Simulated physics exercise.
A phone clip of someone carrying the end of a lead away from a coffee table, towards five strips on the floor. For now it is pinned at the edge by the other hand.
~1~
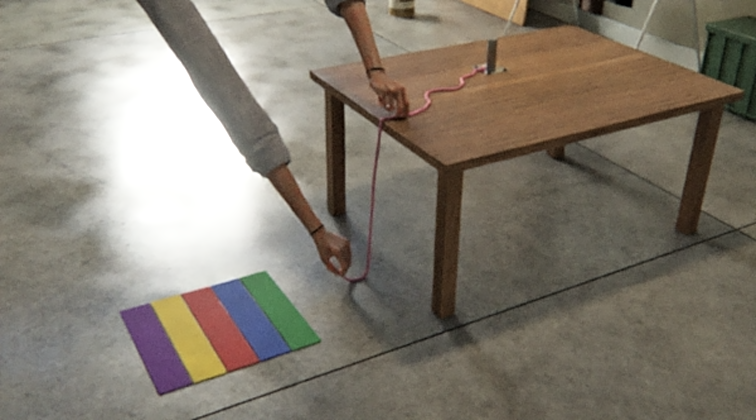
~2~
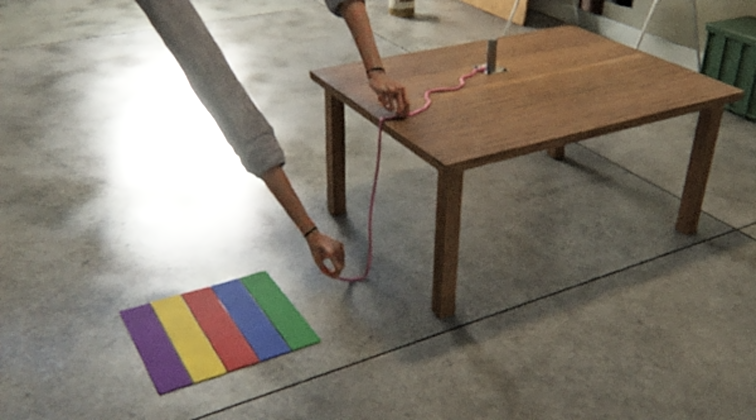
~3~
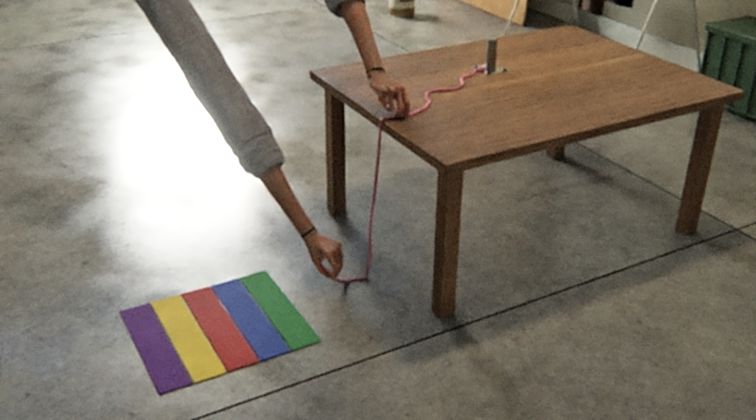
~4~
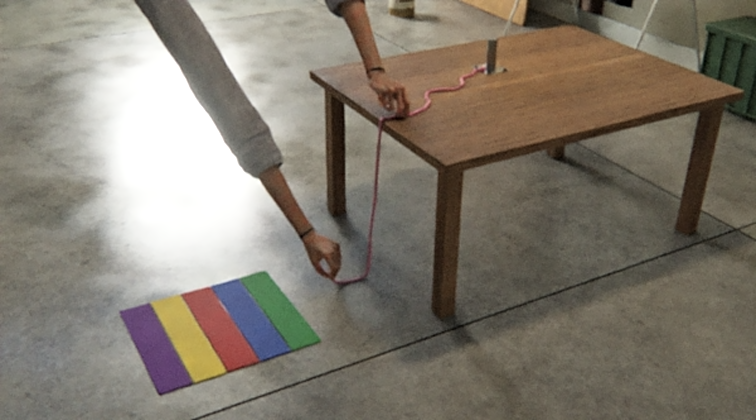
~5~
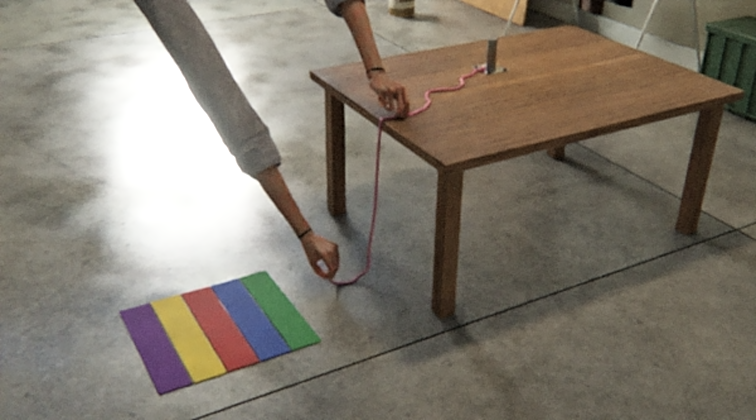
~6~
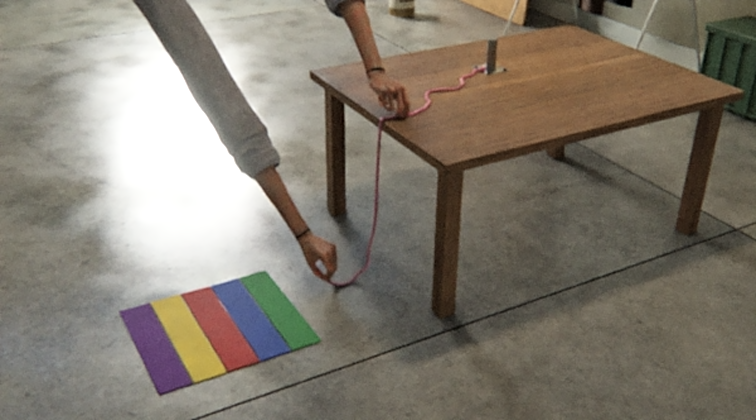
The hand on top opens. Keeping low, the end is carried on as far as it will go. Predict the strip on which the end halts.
The red strip.
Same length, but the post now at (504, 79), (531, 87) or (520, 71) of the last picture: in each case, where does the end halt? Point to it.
One per try, in order: (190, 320), (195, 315), (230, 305).
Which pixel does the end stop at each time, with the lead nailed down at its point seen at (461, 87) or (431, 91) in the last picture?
First (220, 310), then (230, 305).
A little later, end near (267, 295); over green.
Next, end near (231, 306); over blue.
When it is tight, end near (208, 313); over red. The end stops over the red strip.
